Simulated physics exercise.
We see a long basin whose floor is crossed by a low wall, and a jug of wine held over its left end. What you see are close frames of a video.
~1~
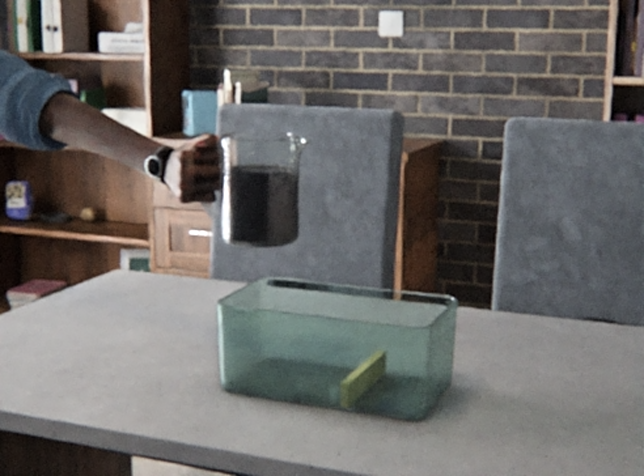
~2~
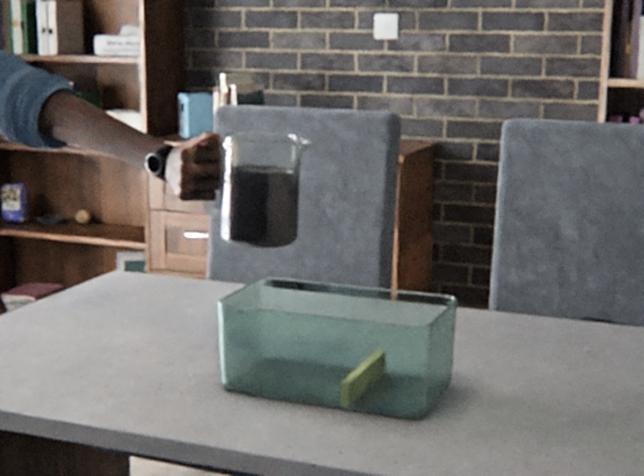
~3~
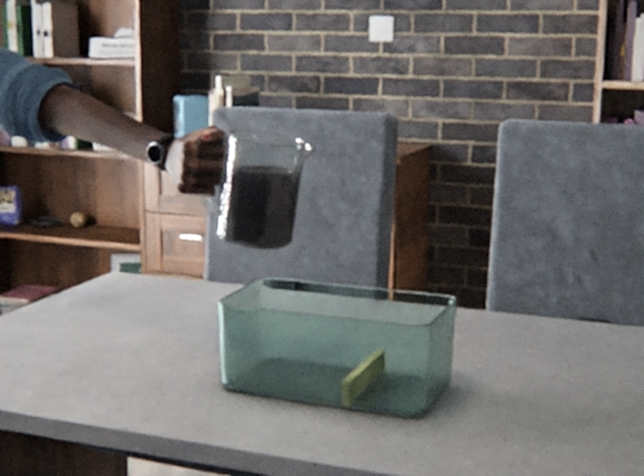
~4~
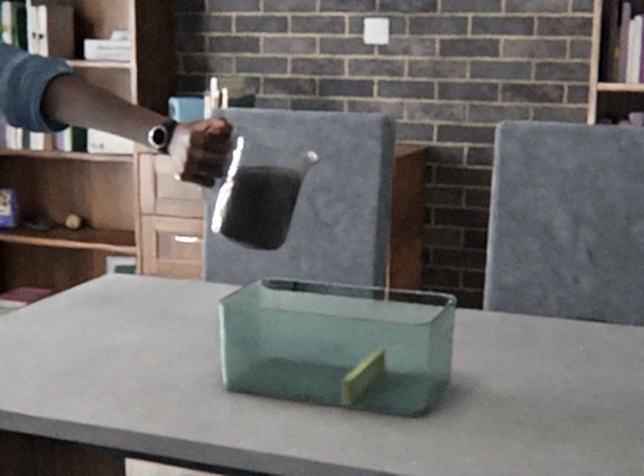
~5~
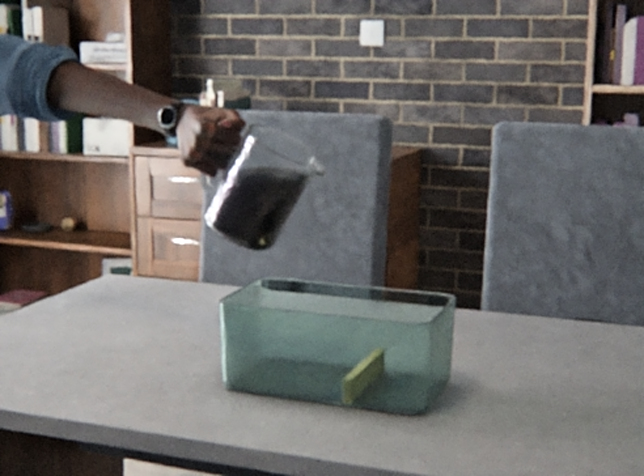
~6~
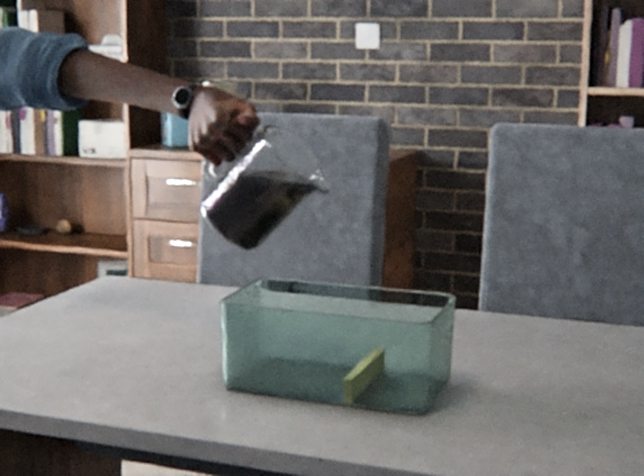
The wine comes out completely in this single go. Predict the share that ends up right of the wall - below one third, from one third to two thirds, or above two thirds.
The share is below one third.
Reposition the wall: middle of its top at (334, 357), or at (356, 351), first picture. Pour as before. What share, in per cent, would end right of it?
Roughly 85 % and then 35 %.
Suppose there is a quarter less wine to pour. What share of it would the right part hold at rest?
10 per cent or so.
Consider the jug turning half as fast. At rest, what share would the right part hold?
Some 45 per cent.
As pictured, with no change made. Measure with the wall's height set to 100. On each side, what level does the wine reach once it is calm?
60 % left, 40 % right.
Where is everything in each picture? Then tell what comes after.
In the first frame, it leans 0°; its right rim is at (309, 141); the wine meets the walls at (229, 167) and (295, 172); the long basin's rim runs from (240, 291) to (444, 314); the wall's top is at (365, 367).
In the second frame, it leans 2°; its right rim is at (311, 143); the wine meets the walls at (230, 167) and (296, 172).
In the third frame, it leans 8°; its right rim is at (315, 149); the wine meets the walls at (231, 168) and (298, 173).
In the fourth frame, it leans 17°; its right rim is at (321, 160); the wine meets the walls at (231, 171) and (302, 175).
In the fifth frame, it leans 29°; its right rim is at (326, 174); the wine meets the walls at (226, 181) and (307, 177).
In the sixth frame, it leans 43°; its right rim is at (328, 192); the wine meets the walls at (213, 188) and (318, 184).
A moment on, the jug is tipped right over and 65 per cent is still to pour, 8 is left of the wall and 3 right of it.
Next, the jug is tipped right over and 16 per cent is still to pour, 54 is left of the wall and 17 right of it.
Then the jug is tipped right over and 2 per cent is still to pour, 71 is left of the wall and 20 right of it.
Later the jug is tipped right over and 0 per cent is still to pour, 74 is left of the wall and 23 right of it.
Finally, 73 per cent lies left of the wall, 24 right of it and 3 outside.
